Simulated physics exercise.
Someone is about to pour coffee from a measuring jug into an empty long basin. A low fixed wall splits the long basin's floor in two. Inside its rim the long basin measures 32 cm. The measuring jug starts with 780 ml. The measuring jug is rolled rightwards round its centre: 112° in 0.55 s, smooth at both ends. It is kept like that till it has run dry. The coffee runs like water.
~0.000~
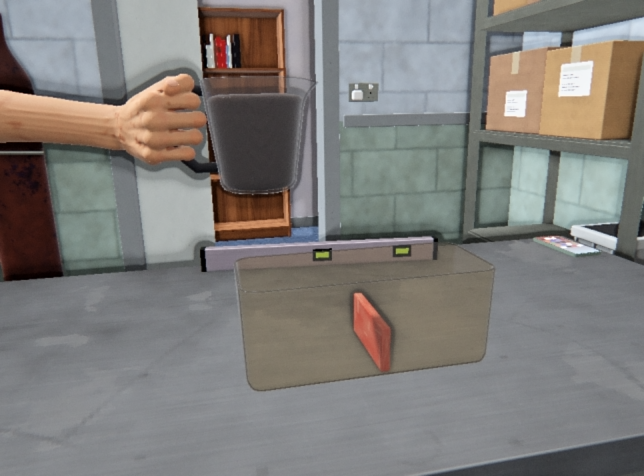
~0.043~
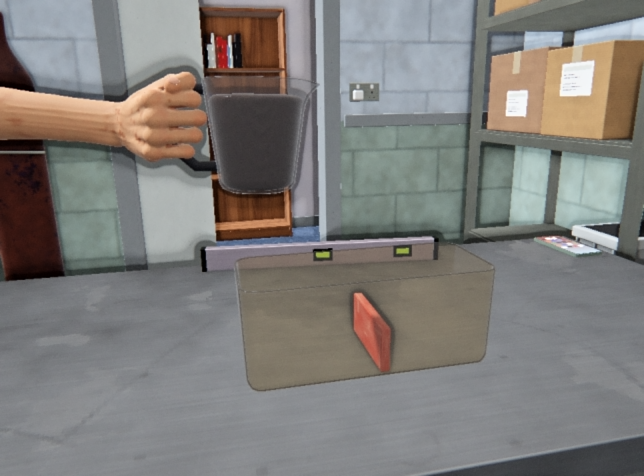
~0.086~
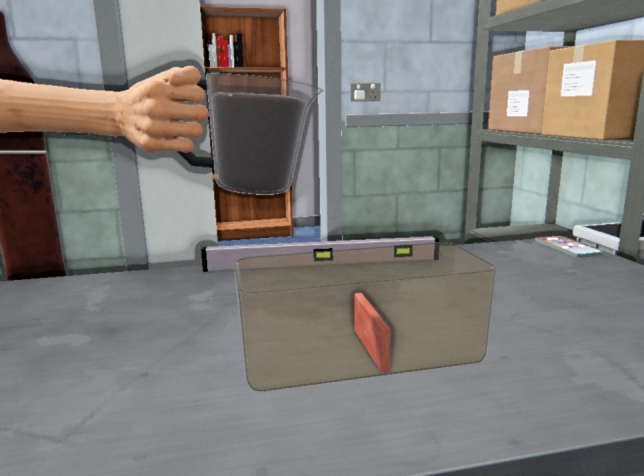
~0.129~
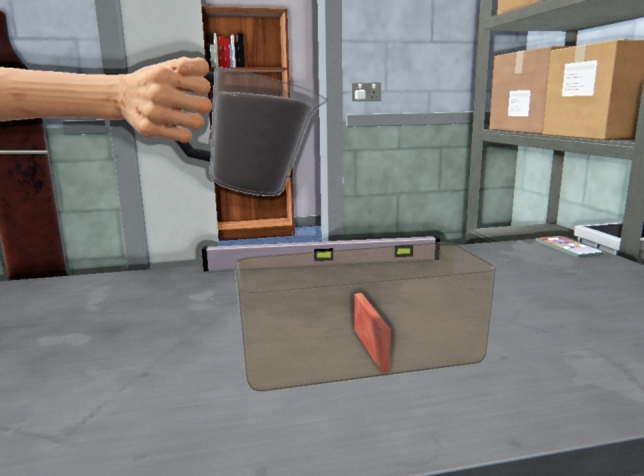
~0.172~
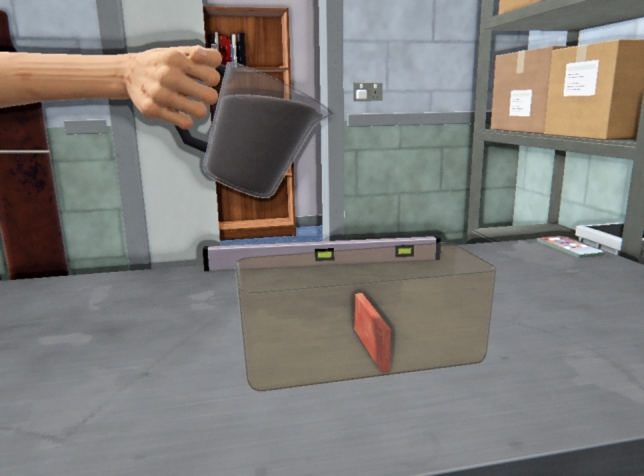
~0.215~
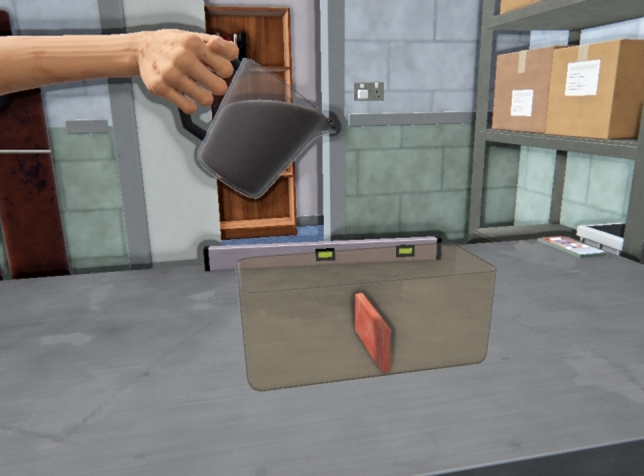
A hand held a clear jug of dark liquid above a see-through basin with a red divider inside, then tilted it slowly at first and then faster to the right, bringing the liquid to its lip.
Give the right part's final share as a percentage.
Roughly 29 per cent is past the wall.
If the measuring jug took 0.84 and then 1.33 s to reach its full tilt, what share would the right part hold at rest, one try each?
In turn about 45 and 65 per cent.
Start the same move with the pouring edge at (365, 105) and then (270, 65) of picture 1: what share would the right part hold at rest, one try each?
First 85, then 5 per cent.
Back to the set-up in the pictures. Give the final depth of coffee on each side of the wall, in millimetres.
Some 24 mm on the left and 12 mm on the right.
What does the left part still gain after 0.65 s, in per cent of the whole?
About 14 per cent.
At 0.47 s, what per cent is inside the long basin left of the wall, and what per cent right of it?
Left about 4, right about 20.
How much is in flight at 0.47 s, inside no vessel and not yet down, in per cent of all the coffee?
Near 34 in a hundred.
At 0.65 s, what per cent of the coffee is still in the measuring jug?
Near 5 in a hundred.
After 0.47 s the tilt is 106° and 41 per cent is still to pour, 4 is left of the wall and 20 right of it.
After 0.65 s the tilt is 112° and 5 per cent is still to pour, 51 is left of the wall and 29 right of it.
After 0.84 s the tilt is 112° and 0 per cent is still to pour, 63 is left of the wall and 29 right of it.
After 1.05 s the tilt is 112° and 0 per cent is still to pour, 65 is left of the wall and 29 right of it.
In the end 65 per cent lies left of the wall, 29 right of it and 6 outside.
